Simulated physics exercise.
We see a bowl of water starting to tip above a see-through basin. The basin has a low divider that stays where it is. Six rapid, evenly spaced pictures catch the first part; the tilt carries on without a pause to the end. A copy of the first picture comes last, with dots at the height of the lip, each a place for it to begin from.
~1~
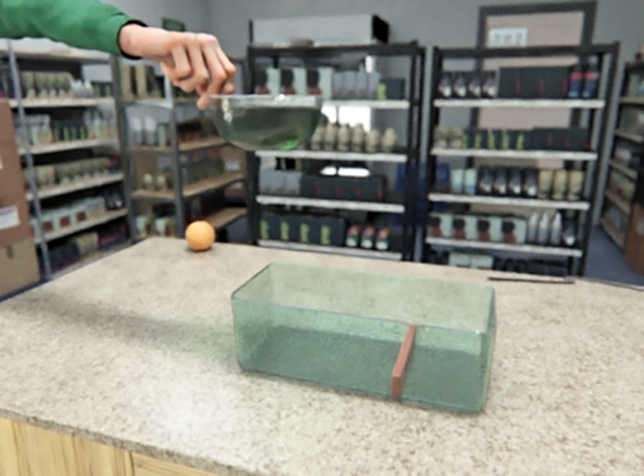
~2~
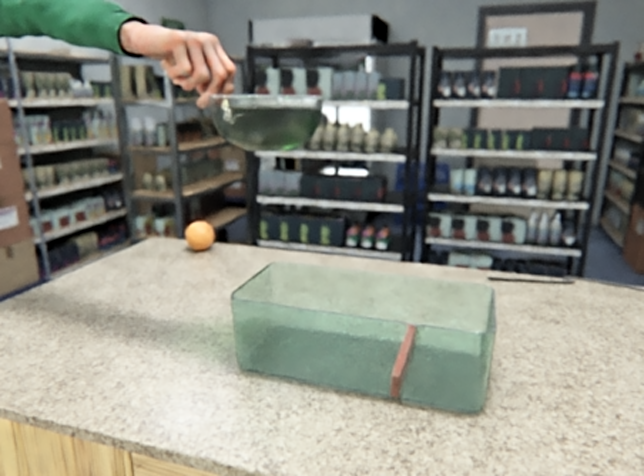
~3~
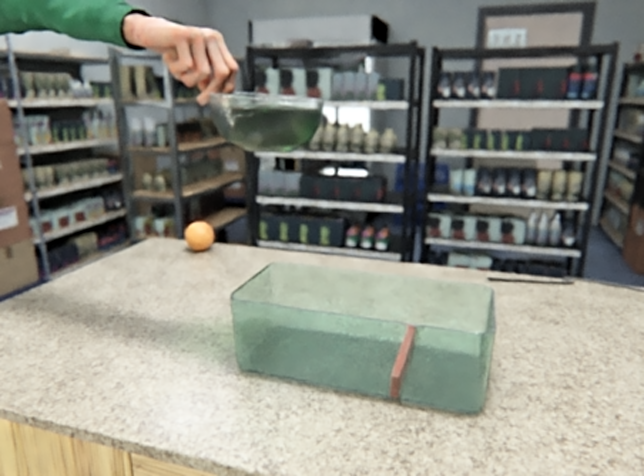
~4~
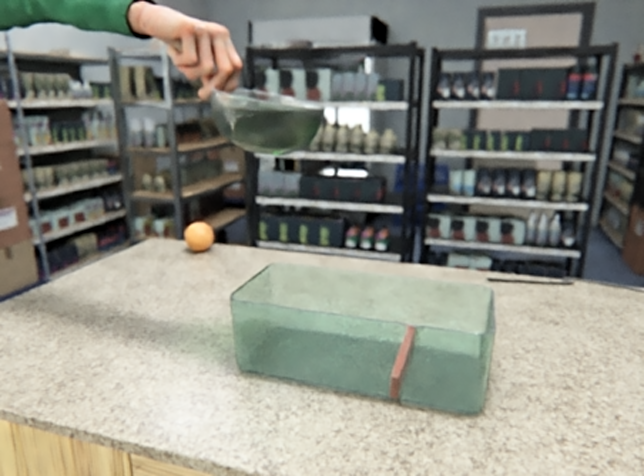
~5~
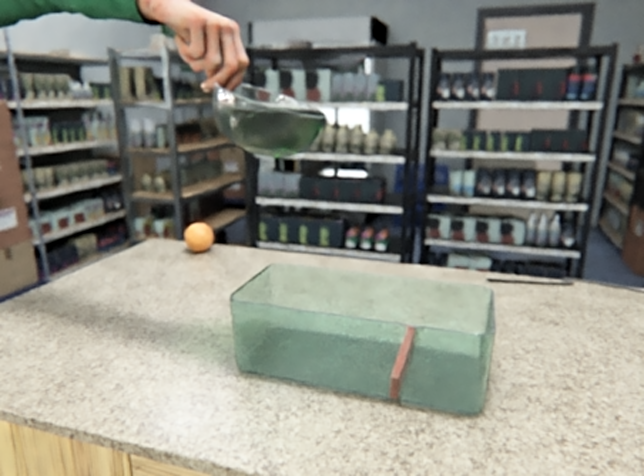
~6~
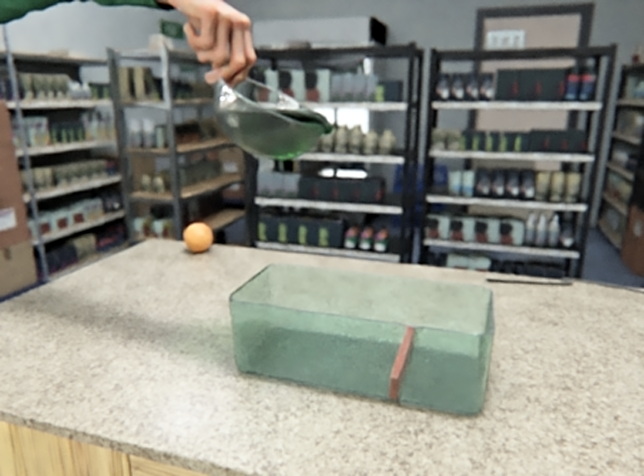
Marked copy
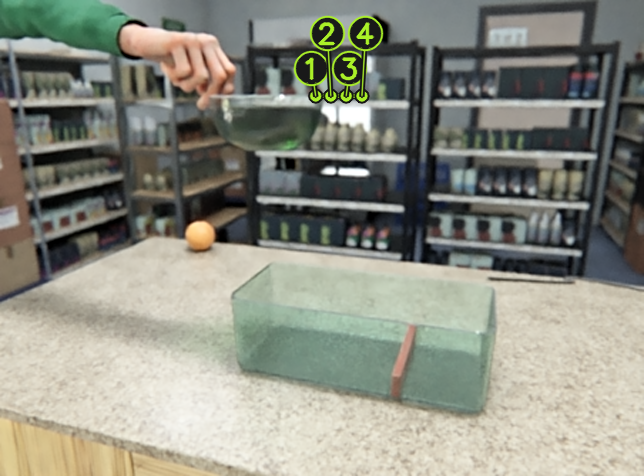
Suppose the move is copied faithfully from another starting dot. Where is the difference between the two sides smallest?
The best dot is 3.
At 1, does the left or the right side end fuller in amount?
The left side.
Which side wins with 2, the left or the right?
The left side.
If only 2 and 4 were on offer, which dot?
Here it is dot 4.
In lime, 1 at (315, 96); 2 at (330, 96); 3 at (346, 96); 4 at (361, 96).
With 1, about 89 % ends left of the wall and 9 % right of it.
With 2, about 73 % ends left of the wall and 24 % right of it; 3 % is lost outside.
With 3, about 50 % ends left of the wall and 47 % right of it; 3 % is lost outside.
With 4, about 37 % ends left of the wall and 61 % right of it.
